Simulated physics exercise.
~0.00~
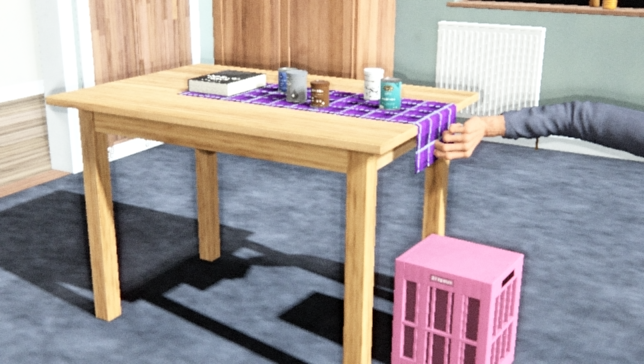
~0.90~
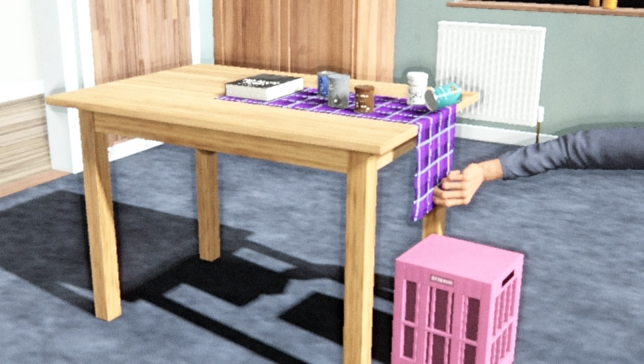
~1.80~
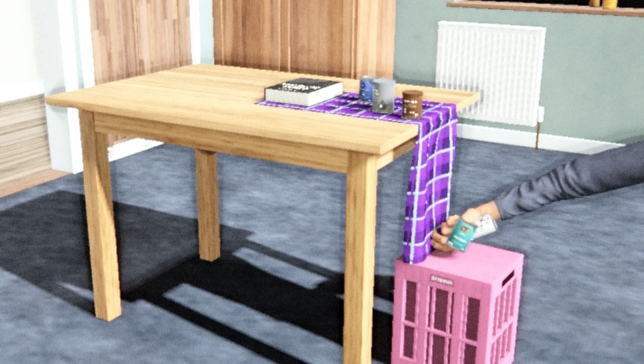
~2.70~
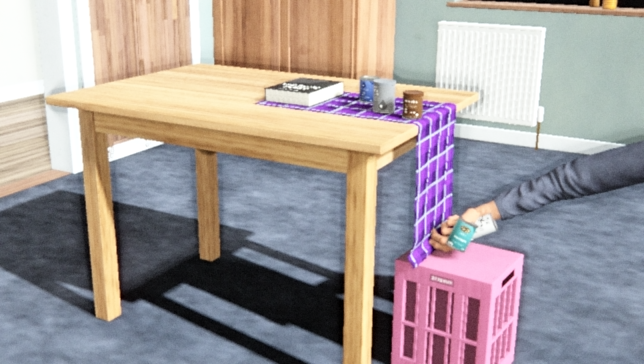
A hand in a dark sleeve reaches in from the right and grips the end of a purple checked cloth on a wooden table, seen from slightly above in a room with a grey-blue floor. A book and several small cans, among them a white one and a turquoise one, rest on the cloth, and a pink crate stands below. The hand draws the cloth down, carrying everything rightward, and the turquoise can tips at the edge. The turquoise and white cans then go over. Finally the hem reaches the crate, the two fallen cans rest by the hand, and the book and remaining cans stay on the table.
